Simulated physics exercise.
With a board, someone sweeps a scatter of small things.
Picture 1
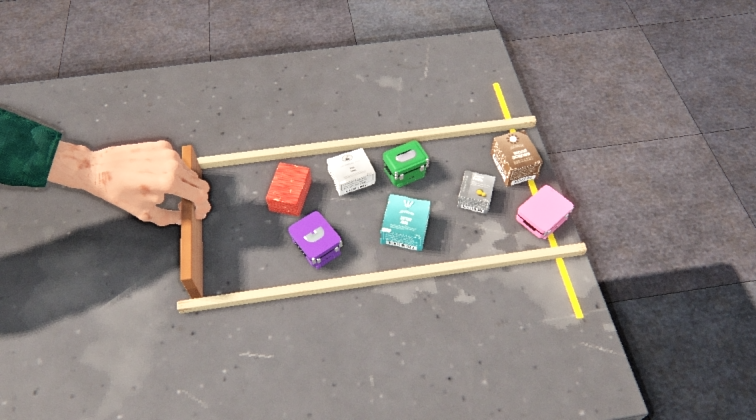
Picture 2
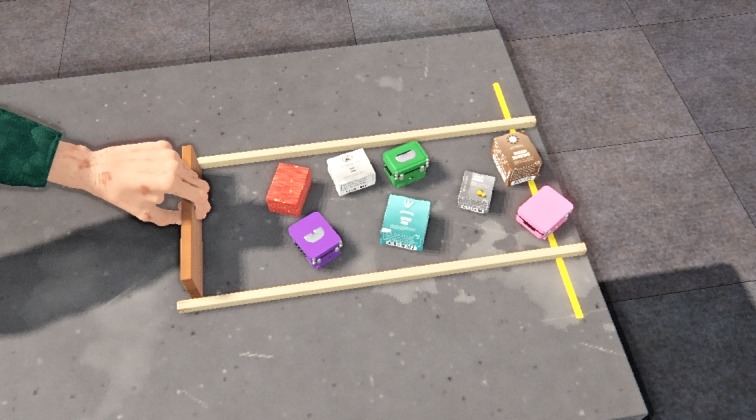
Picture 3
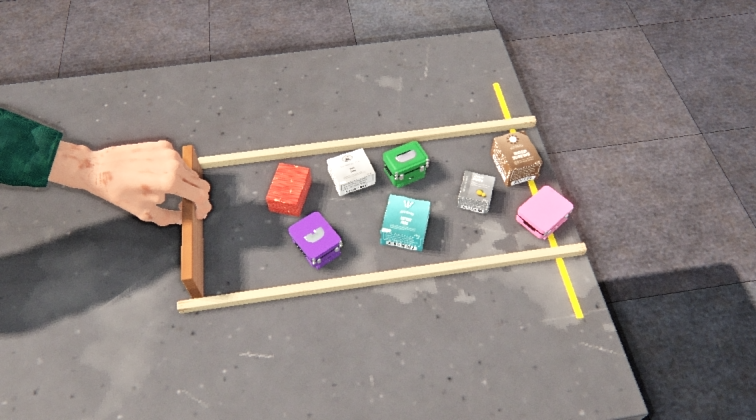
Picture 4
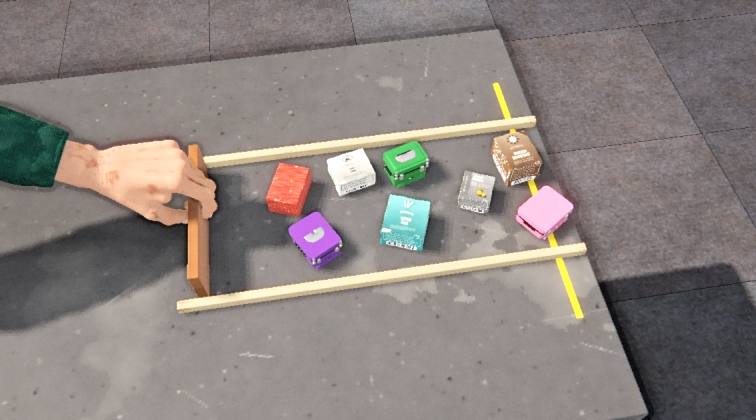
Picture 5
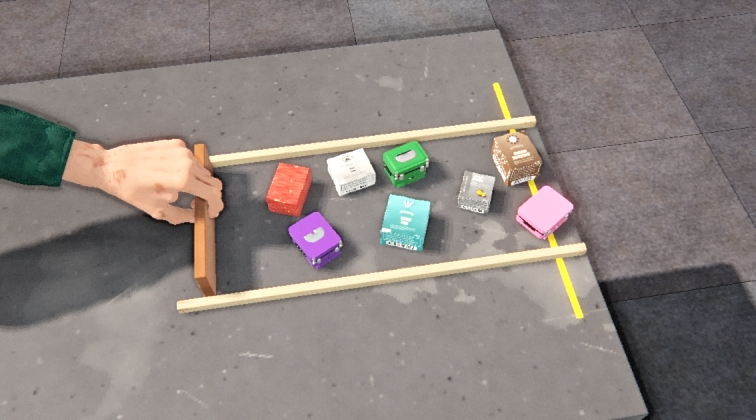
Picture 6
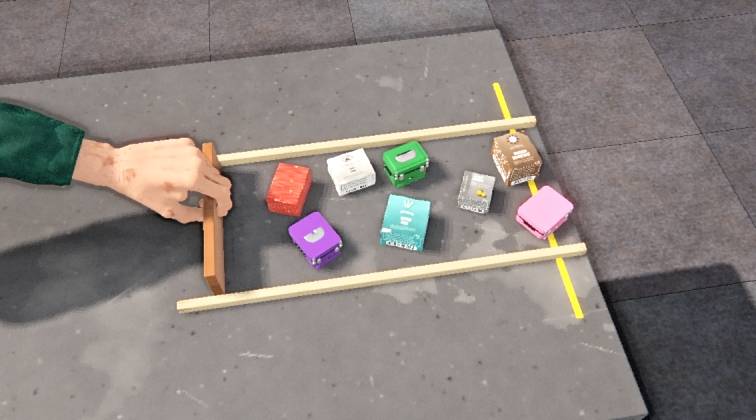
A hand slowly sliding a wooden board slightly right between two pale rails, toward scattered colourful small boxes that stay still.
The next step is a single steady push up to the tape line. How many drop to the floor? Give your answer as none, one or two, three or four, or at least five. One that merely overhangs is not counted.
The count is at least five.
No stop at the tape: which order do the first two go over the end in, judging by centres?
The order is the brown box, then the pink case.
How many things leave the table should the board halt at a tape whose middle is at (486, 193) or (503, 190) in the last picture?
In that order 4 and 4.
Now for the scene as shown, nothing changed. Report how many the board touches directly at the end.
At rest, 2 are in contact.
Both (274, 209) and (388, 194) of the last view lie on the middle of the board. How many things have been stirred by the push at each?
At the first spot the count is 1, and at the second it is 6.
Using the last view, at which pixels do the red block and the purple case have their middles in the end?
The red block settles near (540, 154); as for the purple case, near (563, 212).
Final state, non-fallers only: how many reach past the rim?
Overhanging ones - 2.
Early on, none off yet; pink case at rest near (543, 214); brown box at rest near (516, 158); grey box at rest near (476, 192).
Finally, the number that fall off is five or more; lost, white box, turquoise box, green case, grey box, brown box and pink case.
